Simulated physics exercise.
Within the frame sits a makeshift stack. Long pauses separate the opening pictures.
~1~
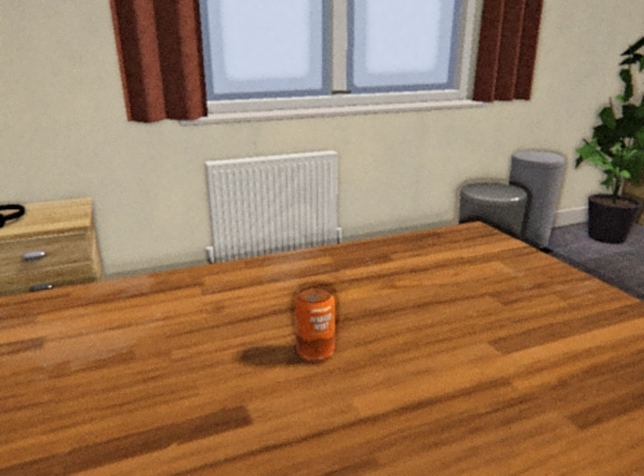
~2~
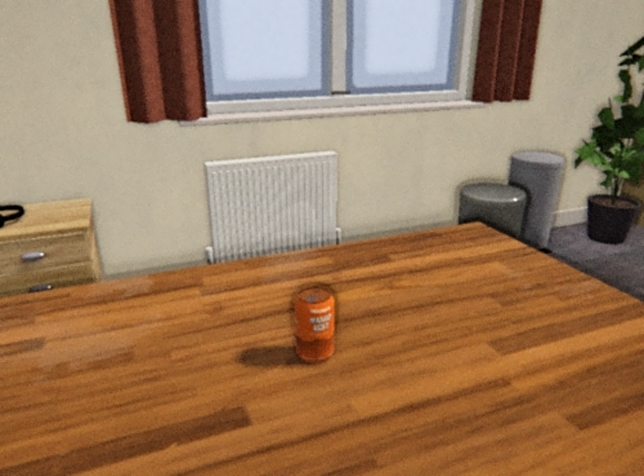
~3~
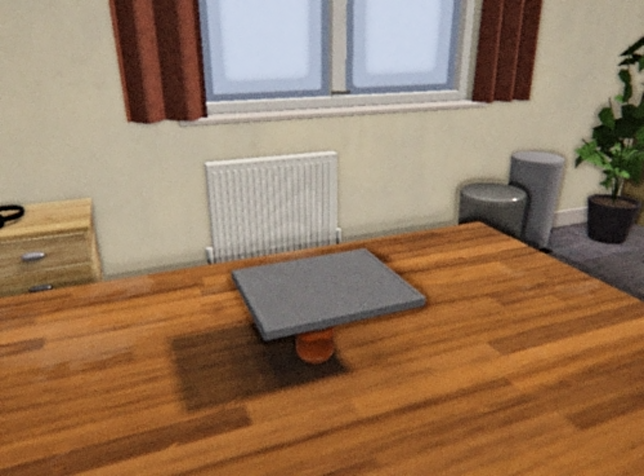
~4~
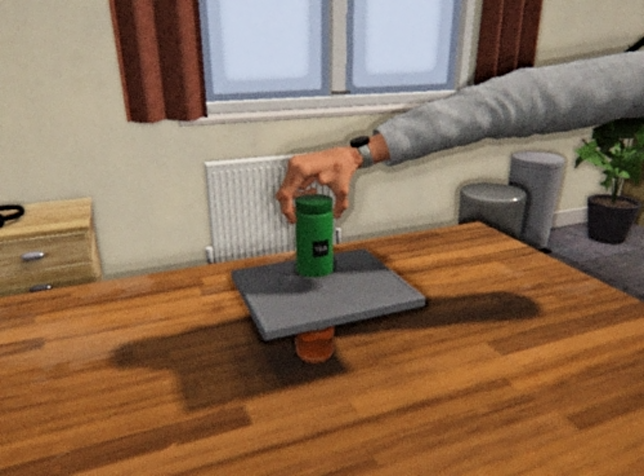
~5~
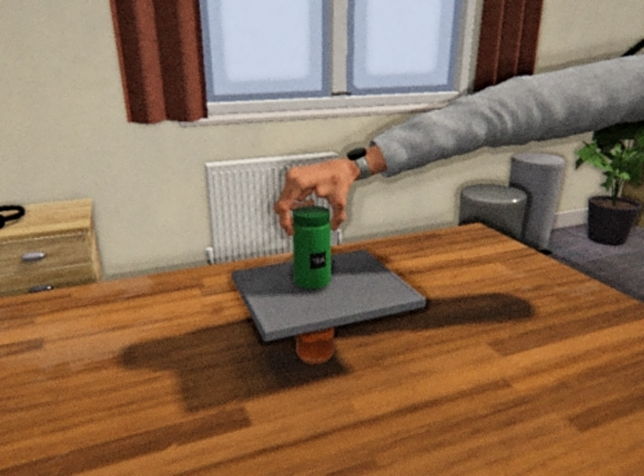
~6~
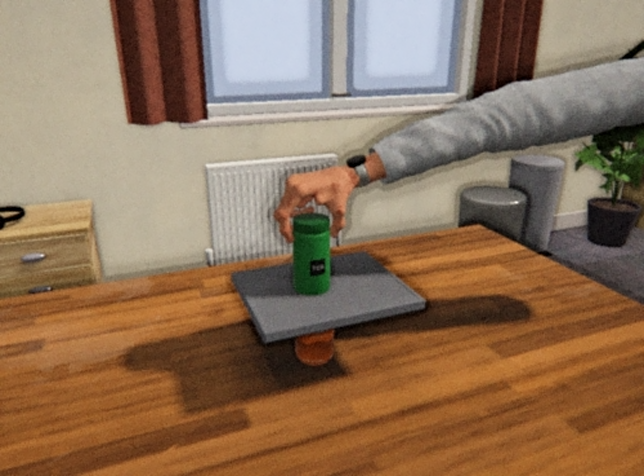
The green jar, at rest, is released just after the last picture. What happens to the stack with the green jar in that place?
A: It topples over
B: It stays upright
Option B: It stays upright.
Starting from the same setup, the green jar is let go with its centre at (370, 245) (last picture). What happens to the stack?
Well, it crumbles then.
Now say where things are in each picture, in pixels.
In the first picture, the last thing is not in view yet; orange can (315, 325).
In the second picture, the last thing is not in view yet; orange can (315, 325).
In the third picture, the last thing is not in view yet.
In the fourth picture, still above its spot; green jar (314, 235).
In the fifth picture, still above its spot; green jar (312, 247).
In the sixth picture, in place under the hand; green jar (312, 254).
Then, 0.30 s later than the last frame, all is still.
Then, 0.70 s later than the last frame, green jar resting near (312, 255).
When it is over, all 3 as before. End places, in pixels of the last picture, green jar near (312, 255). The stack holds.
